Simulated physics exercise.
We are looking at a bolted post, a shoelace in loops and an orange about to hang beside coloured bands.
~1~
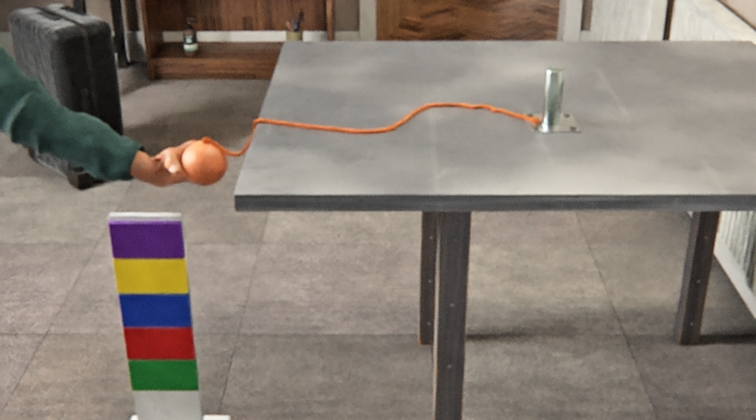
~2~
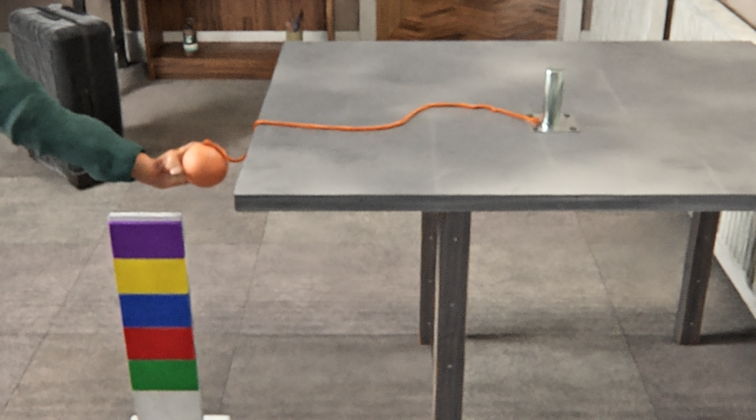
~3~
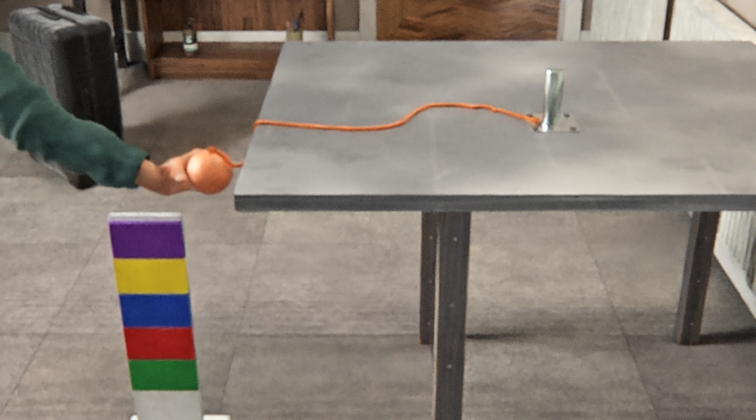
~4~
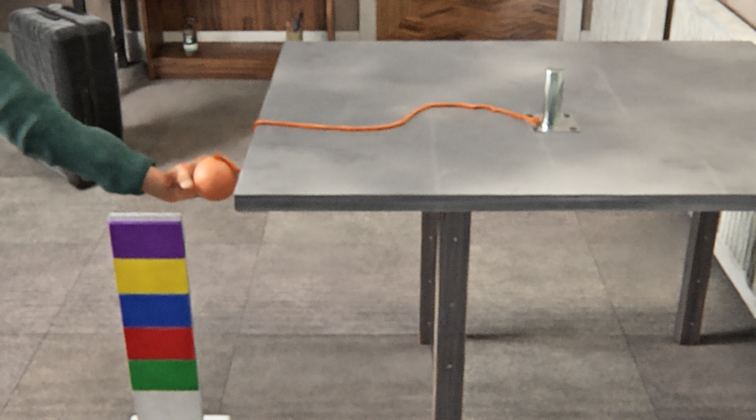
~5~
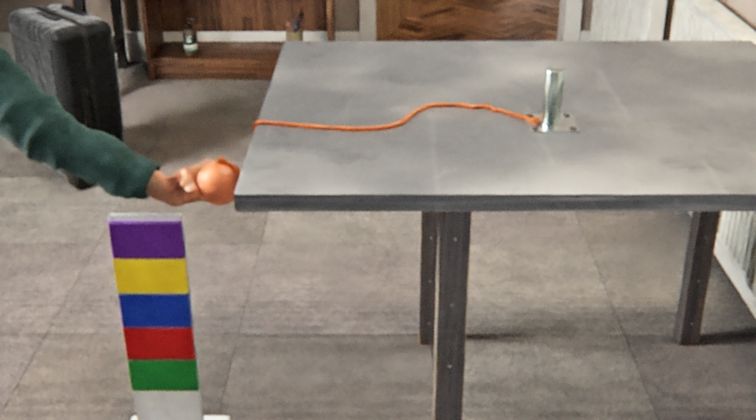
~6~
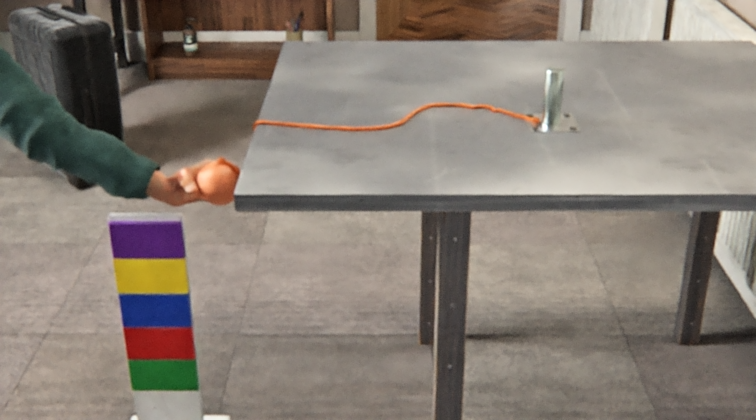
At a grey table's left edge, a hand holding an orange tied to an orange cord shifts slightly right and down.
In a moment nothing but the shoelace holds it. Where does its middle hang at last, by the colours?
Its middle rests at the yellow band.
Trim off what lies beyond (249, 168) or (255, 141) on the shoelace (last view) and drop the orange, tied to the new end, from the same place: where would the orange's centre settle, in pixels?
Near (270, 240) and (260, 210).
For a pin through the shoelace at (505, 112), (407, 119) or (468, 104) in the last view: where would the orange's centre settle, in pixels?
In that order: (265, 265), (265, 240) and (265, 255).
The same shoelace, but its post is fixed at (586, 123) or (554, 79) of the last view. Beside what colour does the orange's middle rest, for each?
Taking them in turn: Purple; purple.
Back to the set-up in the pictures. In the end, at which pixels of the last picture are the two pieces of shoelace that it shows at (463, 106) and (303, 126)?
At (441, 120), then (259, 128).
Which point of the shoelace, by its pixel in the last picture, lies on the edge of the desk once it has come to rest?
Near (310, 127).
Soon after, orange near (273, 251); level with purple.
After that, orange near (252, 268); level with yellow.
In the end, orange near (264, 269); level with yellow. The yellow one.
